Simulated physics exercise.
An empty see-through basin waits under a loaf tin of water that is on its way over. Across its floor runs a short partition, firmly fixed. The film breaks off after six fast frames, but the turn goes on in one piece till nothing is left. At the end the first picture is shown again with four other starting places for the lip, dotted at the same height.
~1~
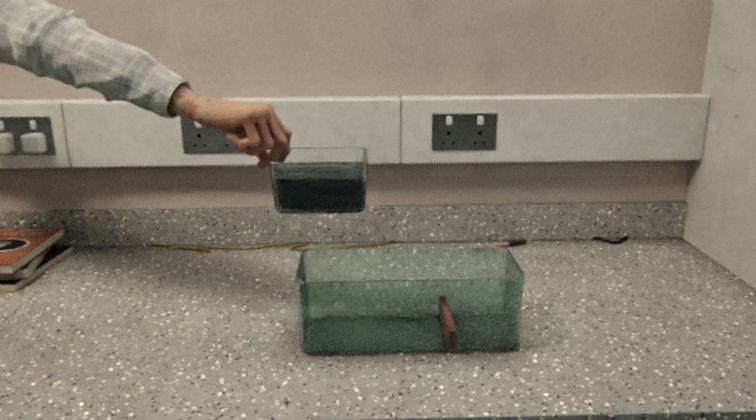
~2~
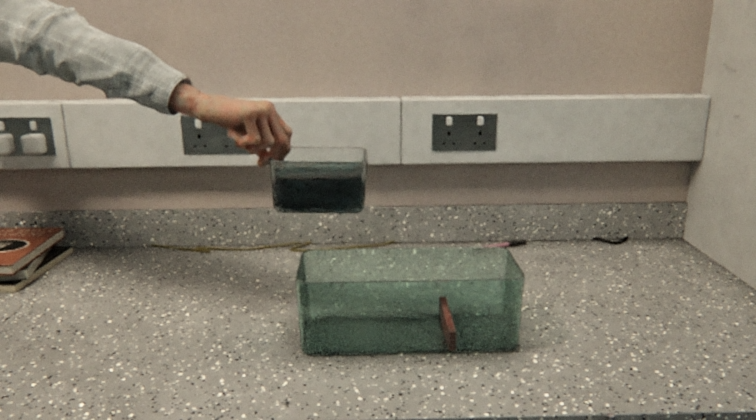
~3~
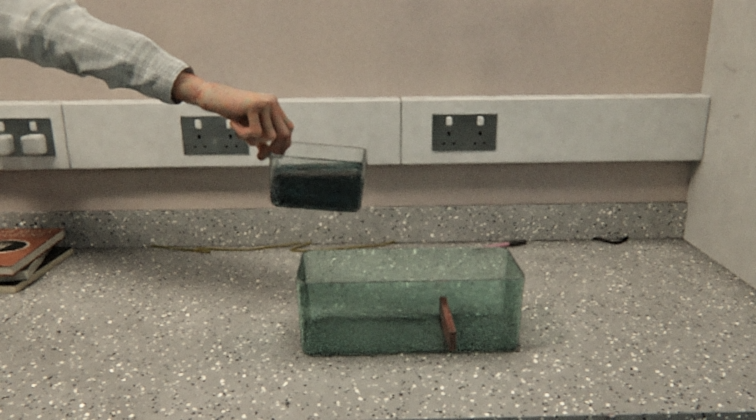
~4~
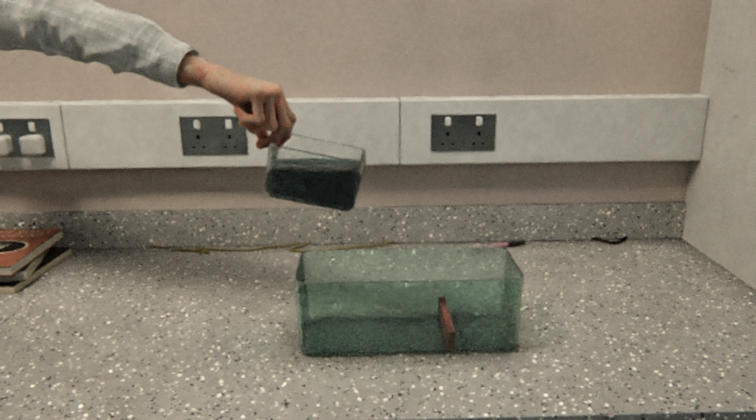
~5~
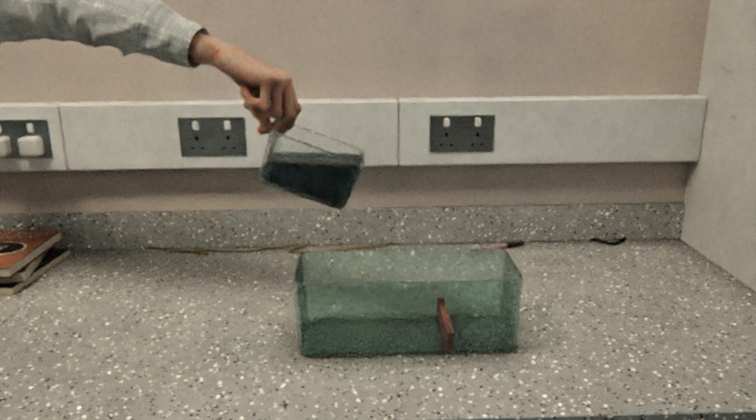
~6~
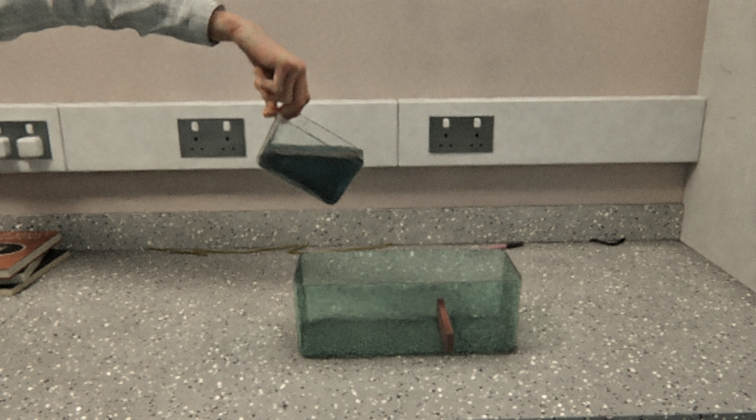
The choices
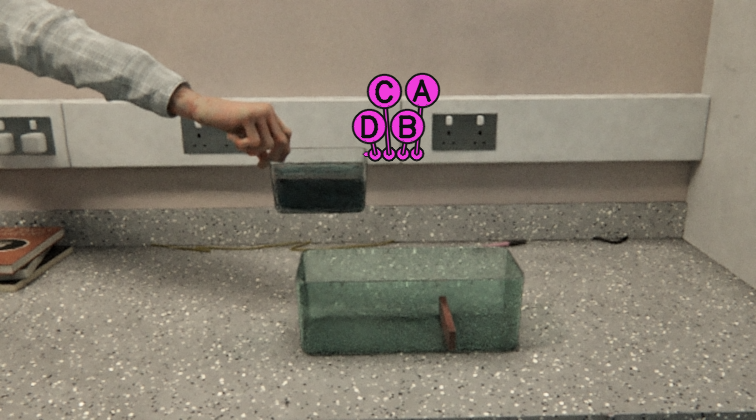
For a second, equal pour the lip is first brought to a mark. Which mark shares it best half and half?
D beats the others.
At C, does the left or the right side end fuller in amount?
More ends on the right.
On the marked copy, A at (416, 153); B at (402, 153); C at (389, 154); D at (375, 154).
With A, about 31 % ends left of the wall and 68 % right of it.
With B, about 27 % ends left of the wall and 72 % right of it.
With C, about 27 % ends left of the wall and 72 % right of it.
With D, about 47 % ends left of the wall and 50 % right of it.
